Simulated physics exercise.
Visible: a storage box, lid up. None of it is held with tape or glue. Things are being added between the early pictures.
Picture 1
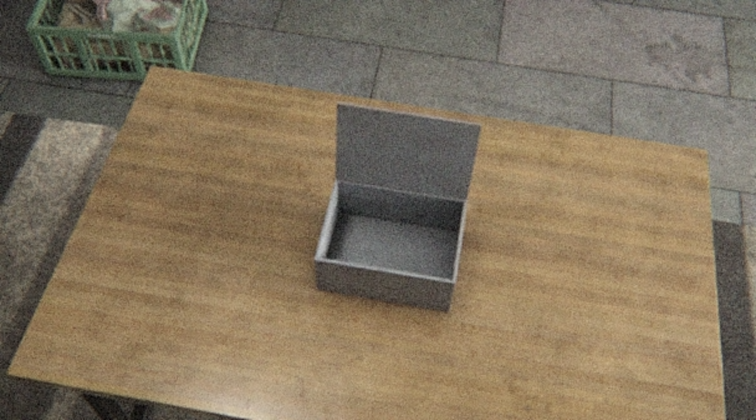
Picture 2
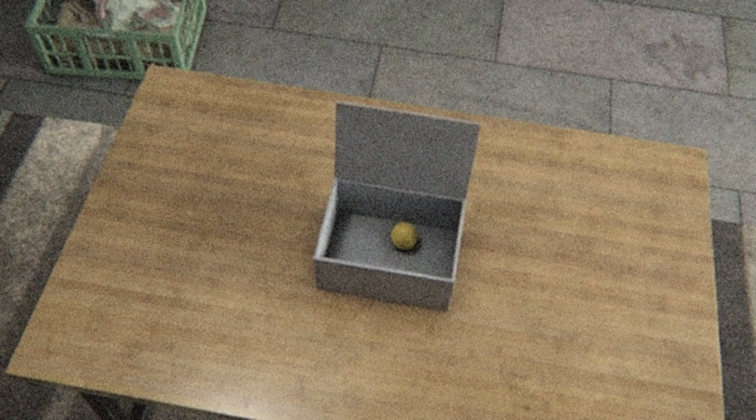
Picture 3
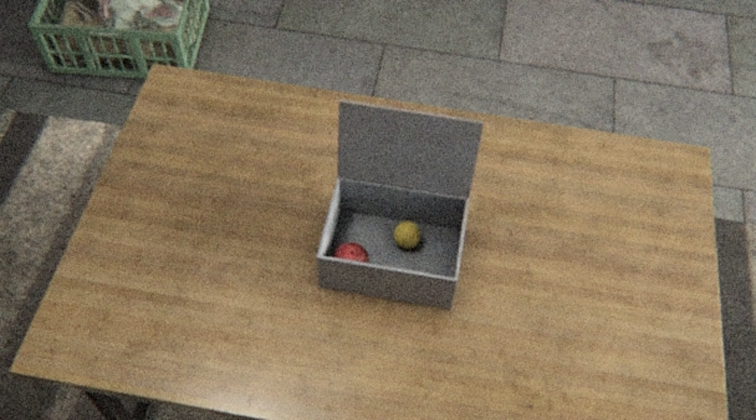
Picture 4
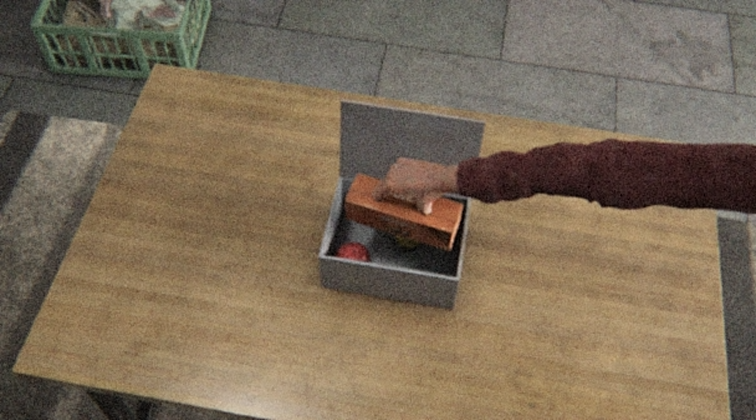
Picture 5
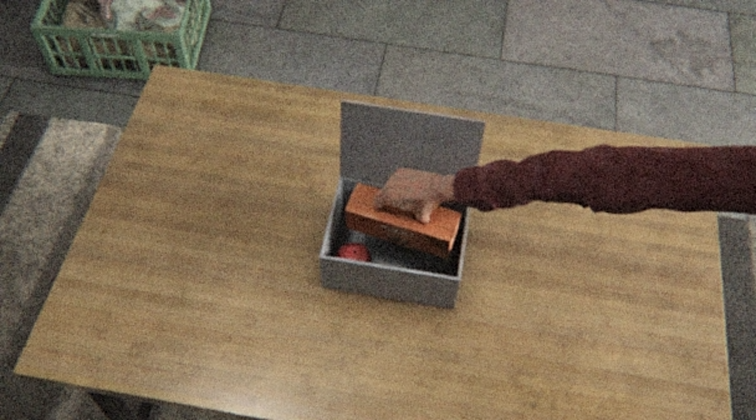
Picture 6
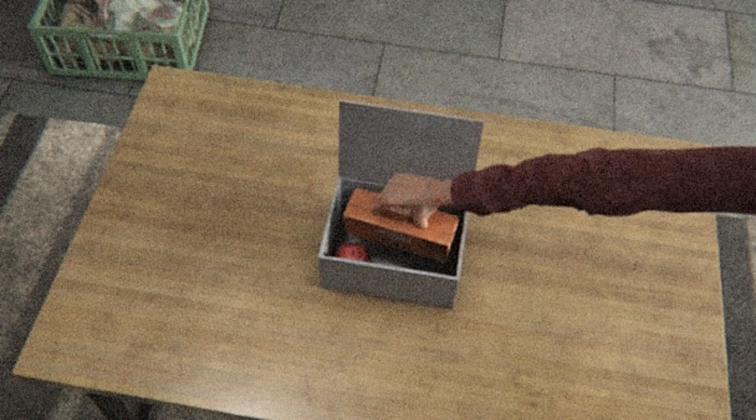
On a wooden table, an open gray box sat empty, then a yellow ball and a red ball appeared inside, and a hand reached in from the right and lowered an orange carton into it.
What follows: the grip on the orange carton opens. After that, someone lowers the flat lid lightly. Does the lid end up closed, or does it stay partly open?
The lid drops into place.
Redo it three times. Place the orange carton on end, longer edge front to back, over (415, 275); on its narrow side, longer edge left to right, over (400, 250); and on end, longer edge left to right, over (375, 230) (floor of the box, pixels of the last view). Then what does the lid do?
Attempt one, it is left gaping; attempt two, it settles down; attempt three, it is left gaping.
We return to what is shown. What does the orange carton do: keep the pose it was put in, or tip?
Looking at the last picture, it sits at an angle.
Then, 1.00 s past the last view, lid starting down; orange carton on its side near (396, 245); yellow lemon displaced about its own width.
Then, 1.80 s past the last view, lid 47° above the rim; orange carton on its side near (396, 245); yellow lemon displaced about its own width.
Finally, lid shut; down or leaning hard in the box, orange carton; moved from the start, yellow lemon; red apple still in place. Final places as the last picture's camera would see them, orange carton near (396, 245).
